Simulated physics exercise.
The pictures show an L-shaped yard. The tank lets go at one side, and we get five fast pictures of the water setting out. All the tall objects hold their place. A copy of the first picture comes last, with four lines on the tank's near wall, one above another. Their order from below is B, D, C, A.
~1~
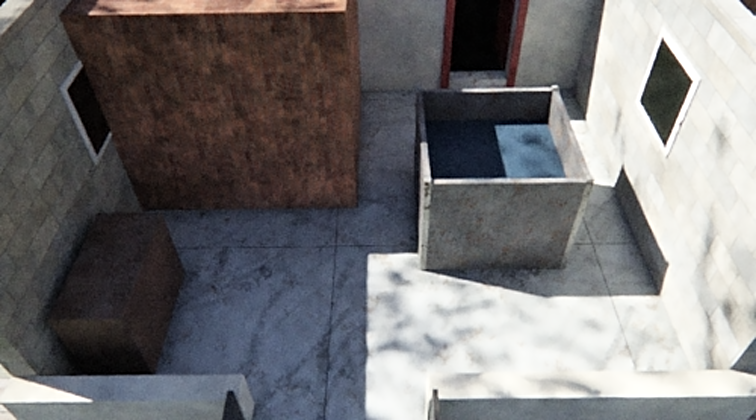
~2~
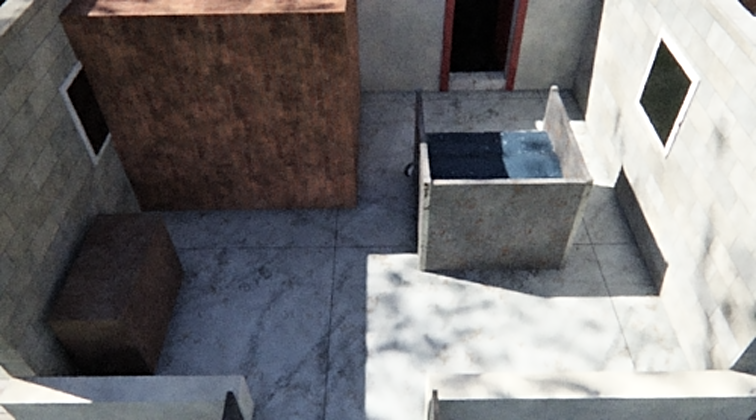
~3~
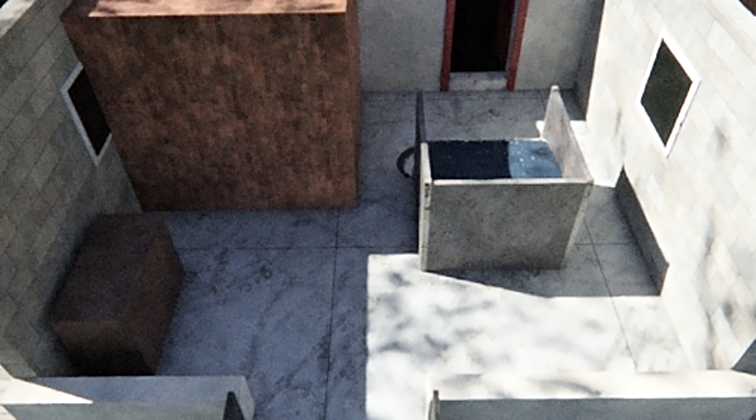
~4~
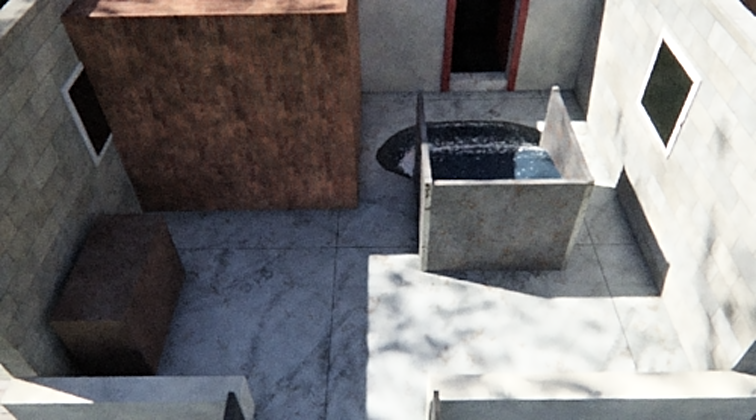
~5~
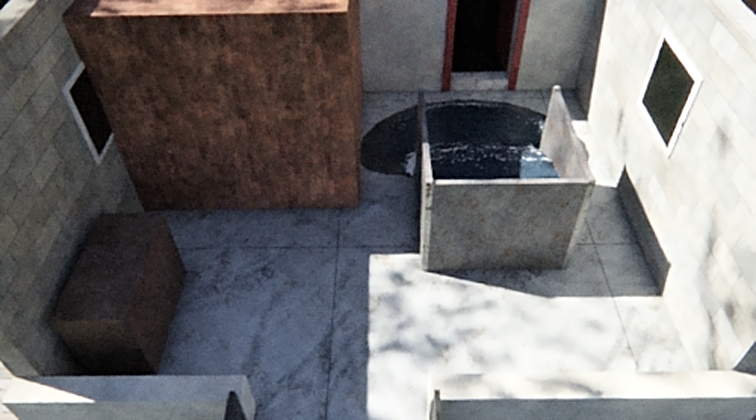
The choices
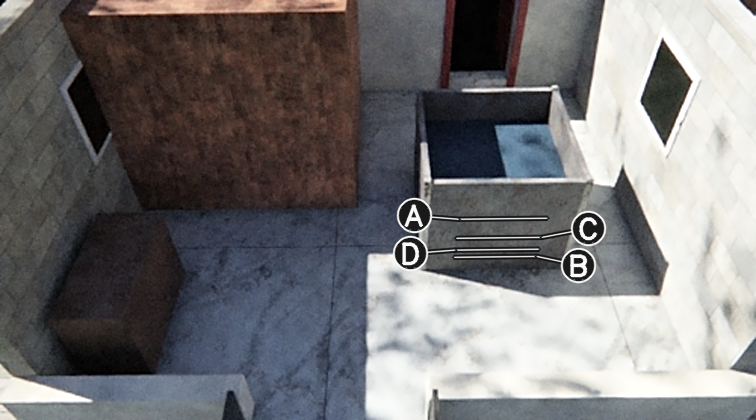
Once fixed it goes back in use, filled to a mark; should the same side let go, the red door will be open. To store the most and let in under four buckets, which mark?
Take D.
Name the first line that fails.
That would be C.
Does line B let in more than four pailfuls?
No.
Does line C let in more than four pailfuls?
Yes, it does.
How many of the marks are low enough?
Two.
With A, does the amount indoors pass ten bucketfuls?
Yes, clearly.
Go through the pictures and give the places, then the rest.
Water in the tank at rest, its middle at (492, 160); foot of the red doorway at (477, 89); open gate at (335, 371).
Water covers 2 % of the ground, its front hidden from here.
Water covers 5 % of the ground, its front hidden from here.
Water covers 11 % of the ground and shows as far out as (387, 150).
Water covers 19 % of the ground and shows as far out as (391, 121).
On the marked copy, A at (502, 218); B at (495, 256); C at (499, 237); D at (496, 249); from the bottom up B, D, C, A.
Choosing A, dozens of bucketfuls pour in.
Choosing B, nothing gets over.
Choosing C, about 8 bucketfuls get in.
Choosing D, a splash gets over, under a bucket.
